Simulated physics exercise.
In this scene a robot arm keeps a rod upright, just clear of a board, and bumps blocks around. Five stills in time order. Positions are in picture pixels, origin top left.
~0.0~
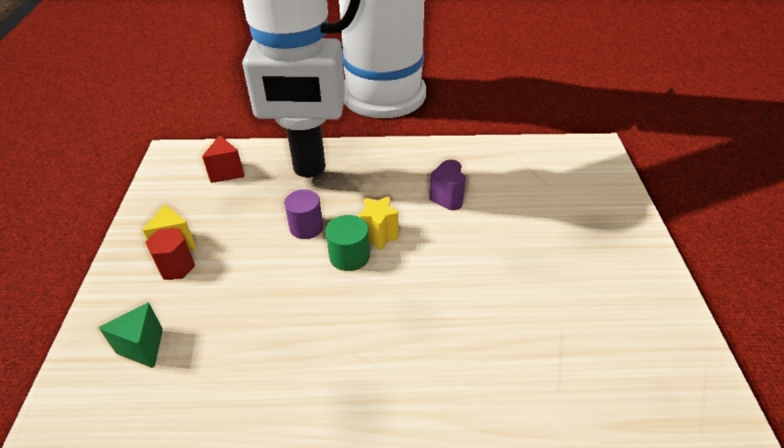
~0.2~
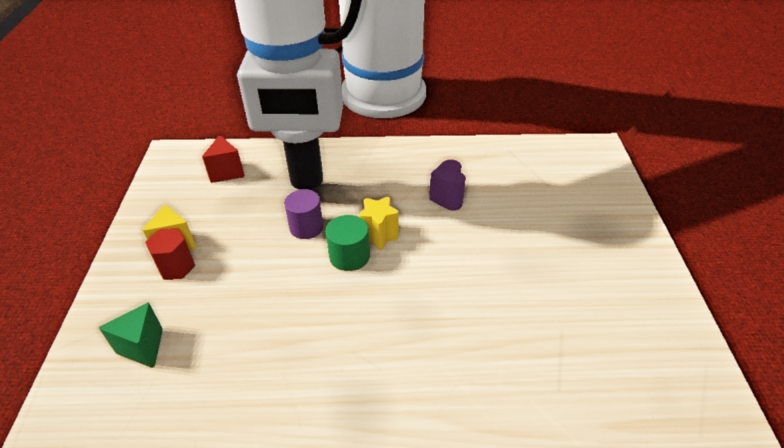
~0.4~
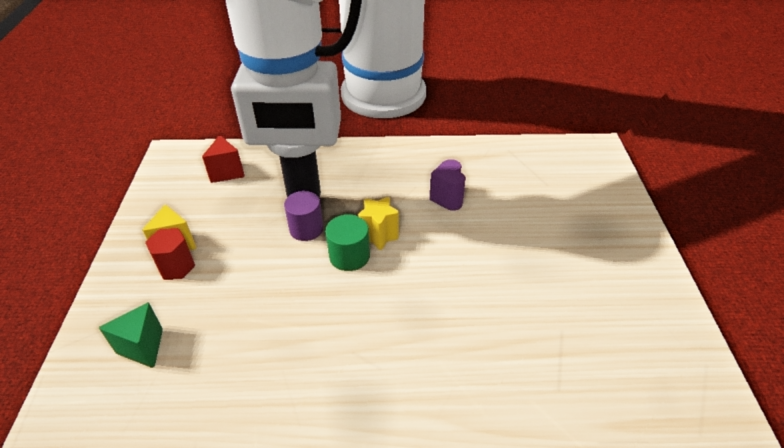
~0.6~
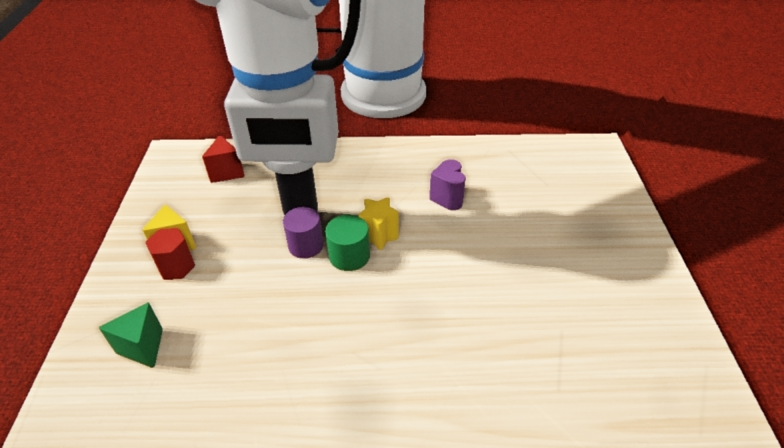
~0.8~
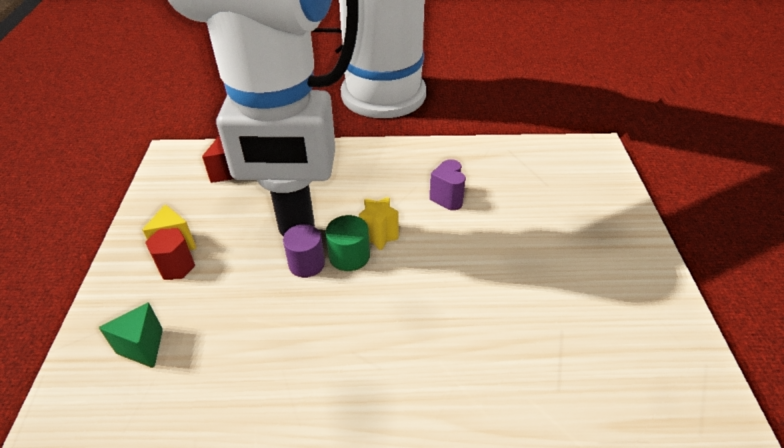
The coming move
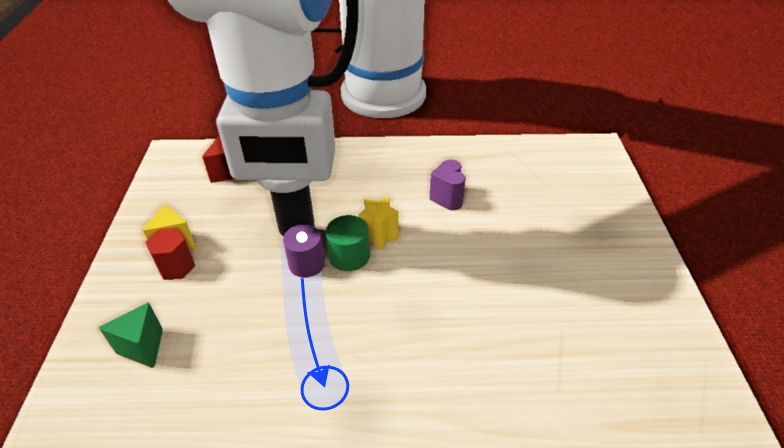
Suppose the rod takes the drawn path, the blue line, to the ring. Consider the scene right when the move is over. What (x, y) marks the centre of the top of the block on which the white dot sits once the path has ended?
The middle of its top is at (364, 344).
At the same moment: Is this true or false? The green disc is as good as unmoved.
That claim is true.
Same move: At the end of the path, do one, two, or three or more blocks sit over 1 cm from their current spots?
That's one.
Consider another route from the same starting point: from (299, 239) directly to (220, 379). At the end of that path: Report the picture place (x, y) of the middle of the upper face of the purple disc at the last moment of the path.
Pixel (304, 267).
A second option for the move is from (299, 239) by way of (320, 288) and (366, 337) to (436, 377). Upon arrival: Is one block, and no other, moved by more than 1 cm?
Yes
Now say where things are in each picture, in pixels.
Rod's lower end at (310, 168); purple disc at (302, 200); green disc at (347, 229), in the first picture.
Rod at (307, 180); blocks still, in the second picture.
Rod at (304, 194); purple disc at (302, 202), in the third picture.
Rod at (301, 209); purple disc at (301, 219), in the fourth picture.
Rod at (297, 227); purple disc at (302, 237); green disc at (347, 229), in the fifth picture.
Drawn move, from (299, 239) through (305, 305) to (325, 387); the dot is on the purple disc.
On the path given first. One third of the way, rod at (300, 271); purple disc at (316, 282).
Two thirds of the way, rod at (306, 321); purple disc at (341, 323).
At the end, rod at (323, 377); purple disc at (364, 344); green disc still.
